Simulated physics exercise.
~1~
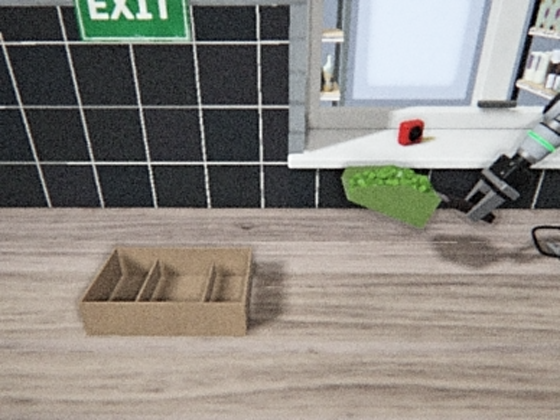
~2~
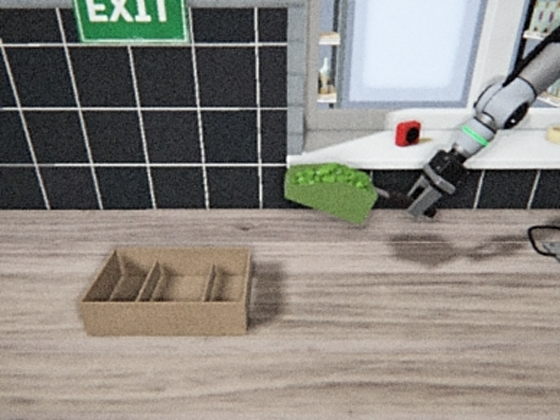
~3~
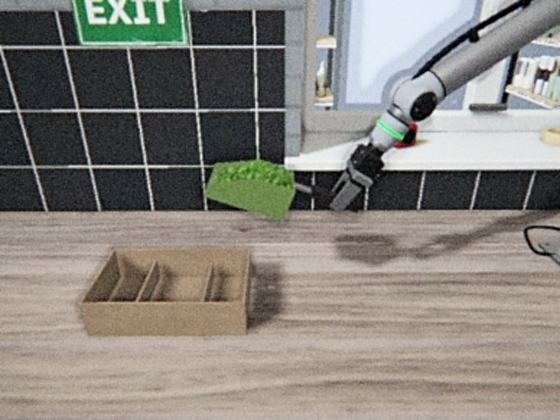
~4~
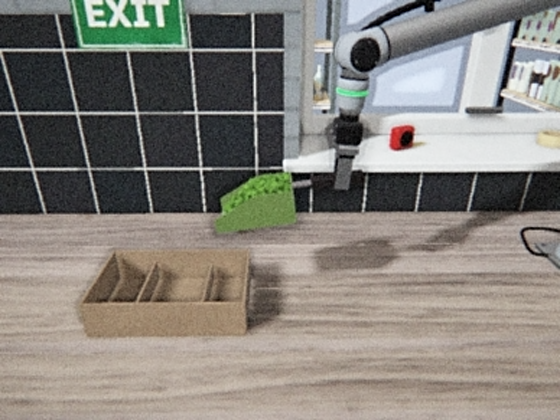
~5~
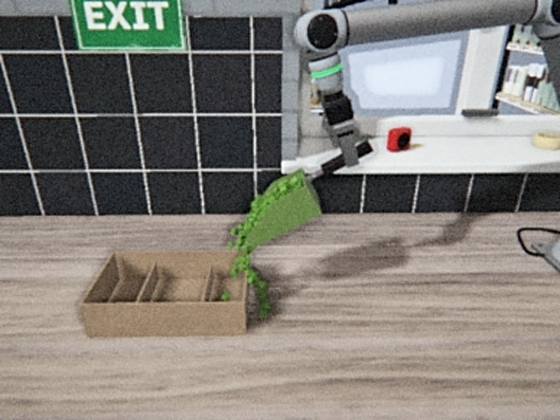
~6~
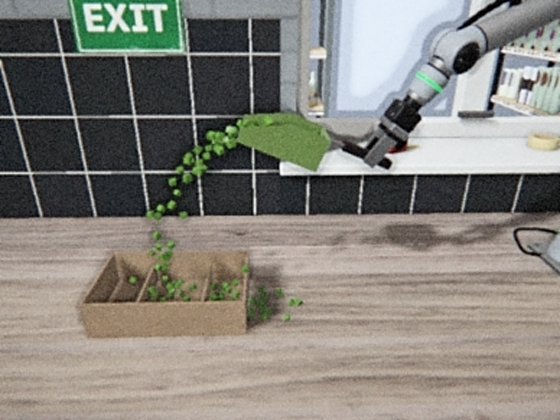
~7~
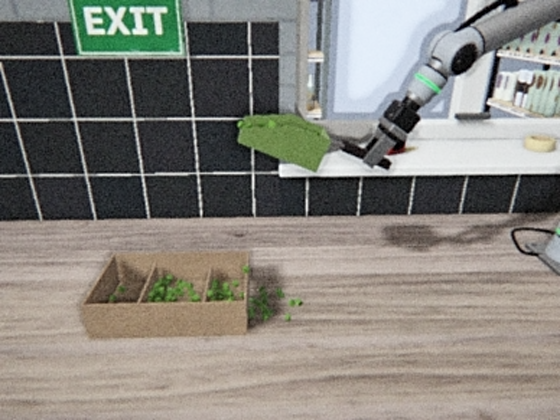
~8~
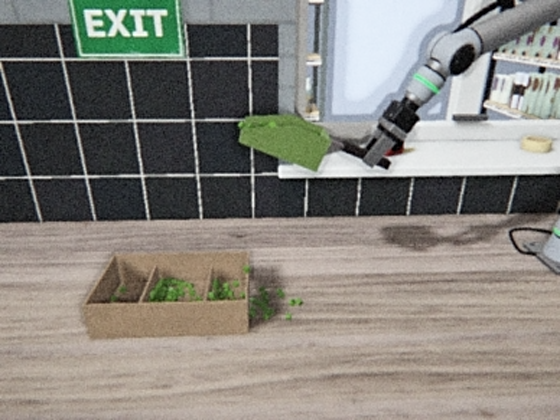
A grey robot arm reaches in from the right, holding a green scoop heaped with small green vegetable dice above a wood-grain table, seen from the front and slightly above. Behind are black tiles, a green exit sign and a window with a red object on its sill, while a brown divided box stands at left. The arm carries the scoop left, then tips it so dice spill over the box's right end. It draws up and back, flinging more dice leftward in an arc. Finally it holds still, with many dice left in the scoop, others mostly in the box's middle and right parts, and a few scattered on the table beside it.
